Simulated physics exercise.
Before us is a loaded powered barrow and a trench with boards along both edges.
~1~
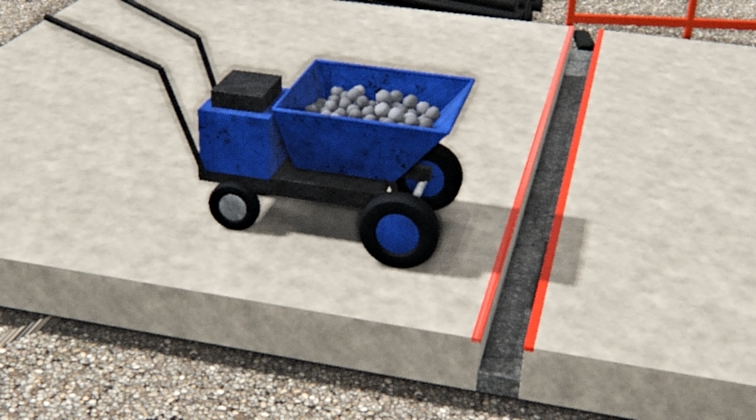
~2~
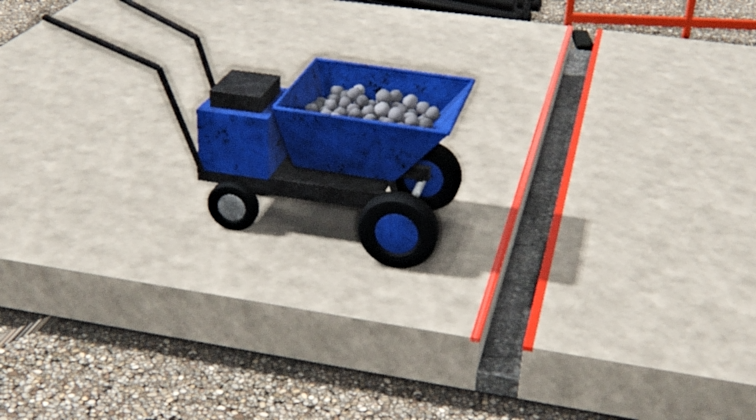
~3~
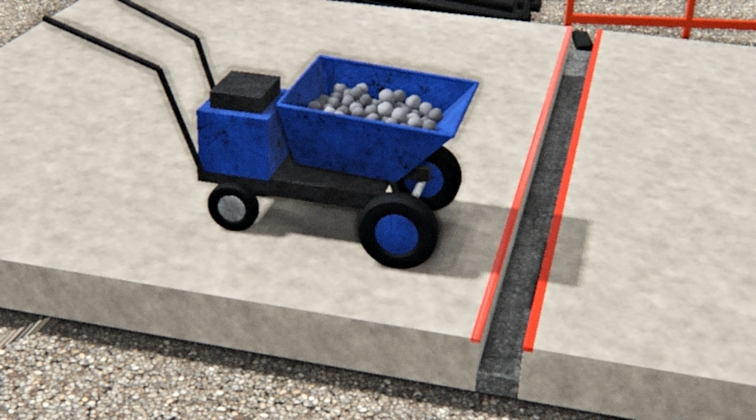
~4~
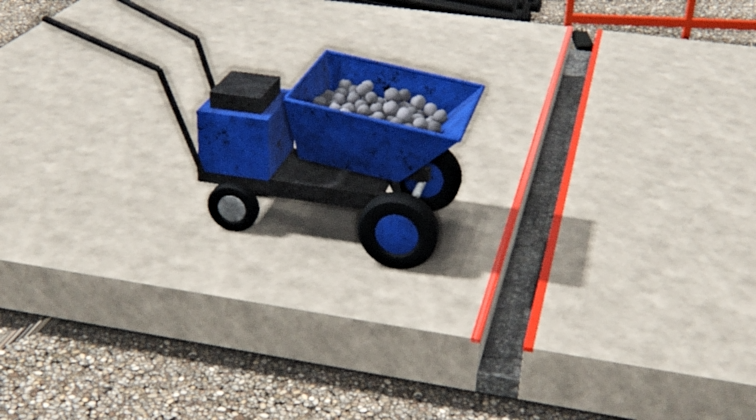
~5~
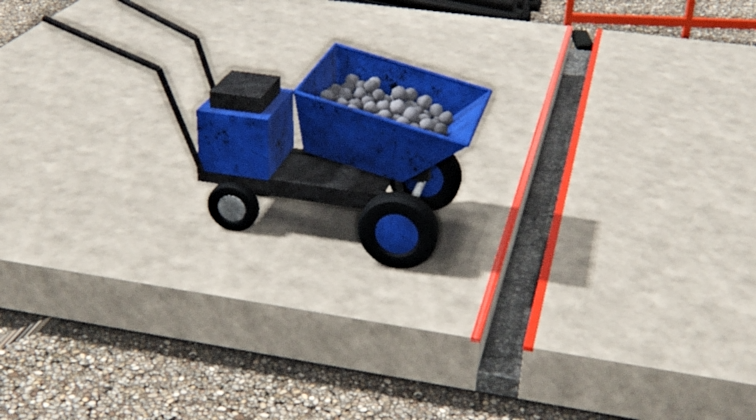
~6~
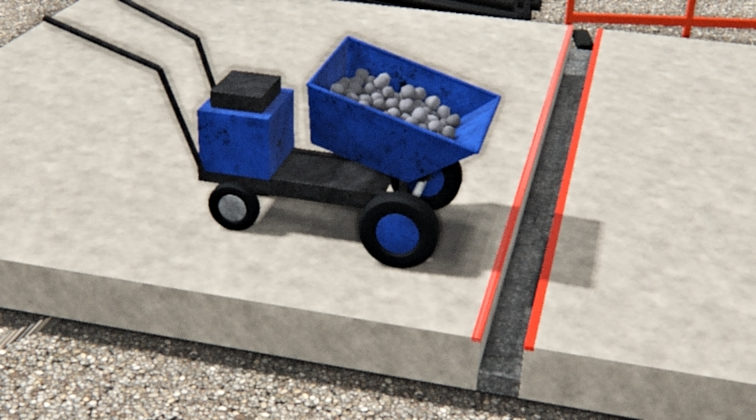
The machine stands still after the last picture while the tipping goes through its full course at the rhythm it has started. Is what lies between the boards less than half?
Most stays out.
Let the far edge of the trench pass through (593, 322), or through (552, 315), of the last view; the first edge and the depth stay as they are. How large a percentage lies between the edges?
100 % then 50 %, roughly.
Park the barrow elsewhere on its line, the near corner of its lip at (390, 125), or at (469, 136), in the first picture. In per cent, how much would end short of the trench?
20 % and 0 %.
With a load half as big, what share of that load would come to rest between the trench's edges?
Share: Approx. 20 per cent.
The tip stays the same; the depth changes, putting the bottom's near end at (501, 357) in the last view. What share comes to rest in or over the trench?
I'd put it at about 30 in a hundred.
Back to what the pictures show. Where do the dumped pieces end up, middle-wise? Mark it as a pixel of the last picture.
About pixel (578, 253).
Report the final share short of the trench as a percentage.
It works out to roughly 0 percent.
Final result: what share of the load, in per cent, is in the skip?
I'd put it near 0 percent.
Just after the last frame, skip tipped steeply; every one in the skip.
A moment on, skip tipped steeply; almost all in the skip; just a few in or heaped over the trench; just a few beyond it; just a few falling.
Further on, skip tipped right over; roughly a quarter in the skip; about a tenth in or heaped over the trench; roughly two thirds beyond it.
When it is over, skip tipped right over; roughly a quarter in or heaped over the trench; roughly two thirds beyond it.
